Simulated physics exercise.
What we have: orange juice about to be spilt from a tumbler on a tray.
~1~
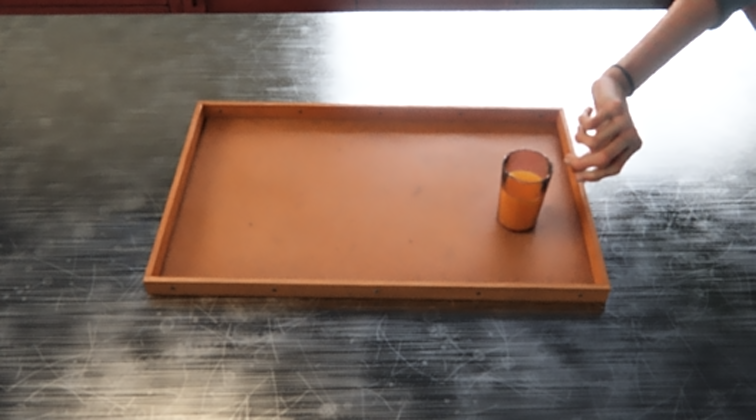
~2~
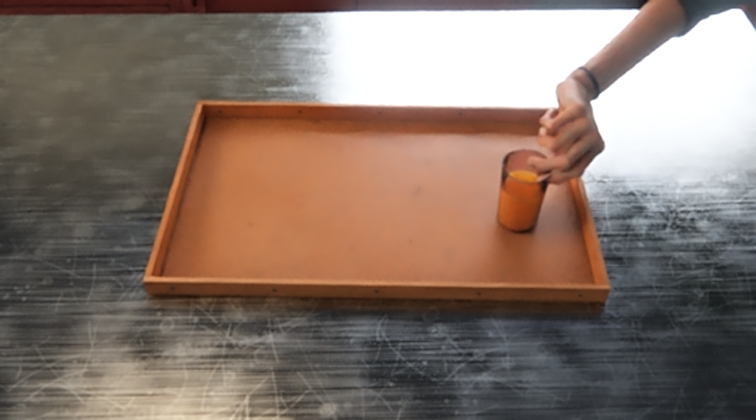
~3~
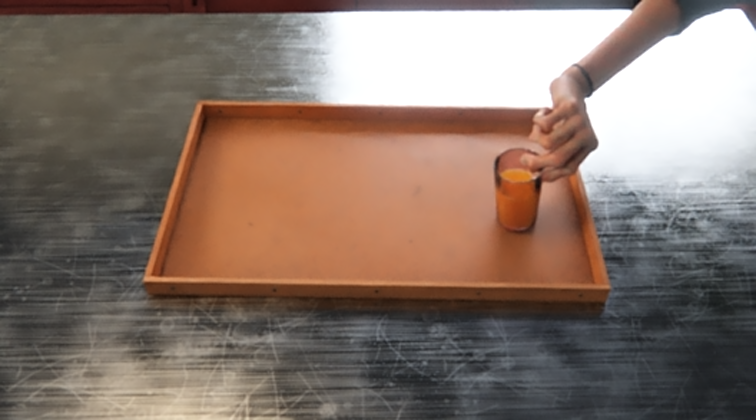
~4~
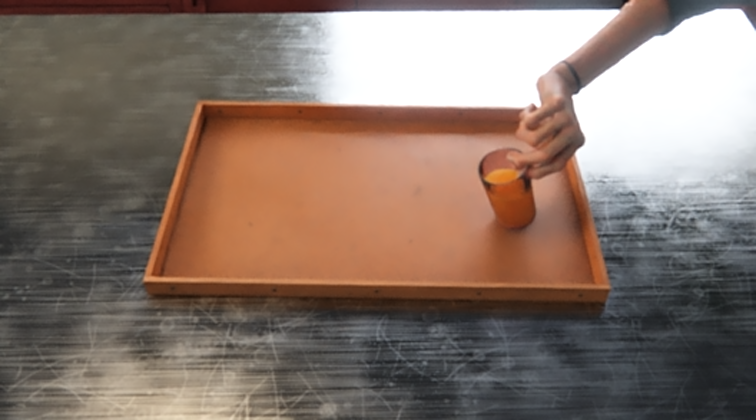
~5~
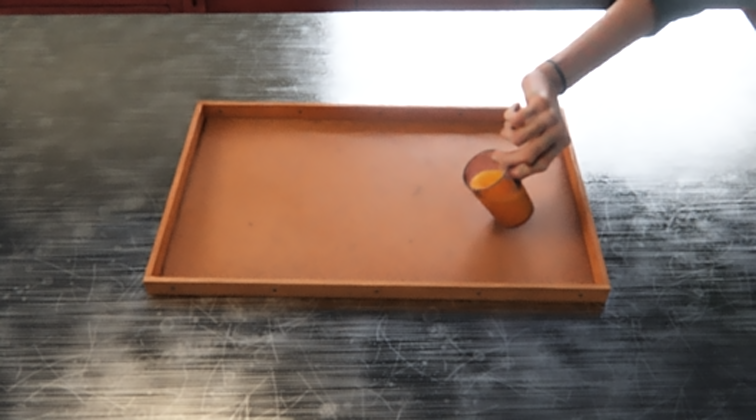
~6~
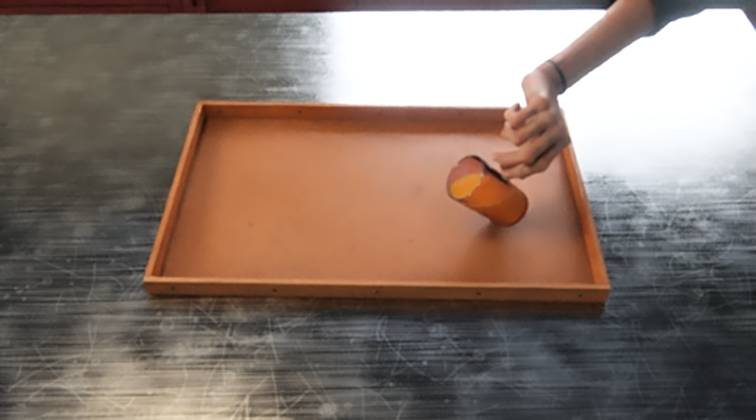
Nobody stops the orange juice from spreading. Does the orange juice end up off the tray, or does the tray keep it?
The orange juice is kept by the tray.
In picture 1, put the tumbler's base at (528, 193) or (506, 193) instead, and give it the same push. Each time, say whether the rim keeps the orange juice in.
One: It stays in the tray. Two: It stays in the tray.
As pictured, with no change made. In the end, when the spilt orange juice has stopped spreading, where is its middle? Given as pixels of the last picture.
Resting centre: About (273, 218).
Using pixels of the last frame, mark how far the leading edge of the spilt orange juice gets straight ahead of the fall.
Leading edge approx. (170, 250).
A moment on, the tumbler lies in the tray; the puddle covers about as much as a plate; the rim holds it.
Further on, the puddle covers about as much as a tray; the rim holds it.
When it is over, the puddle covers about as much as a tray; the rim holds it.
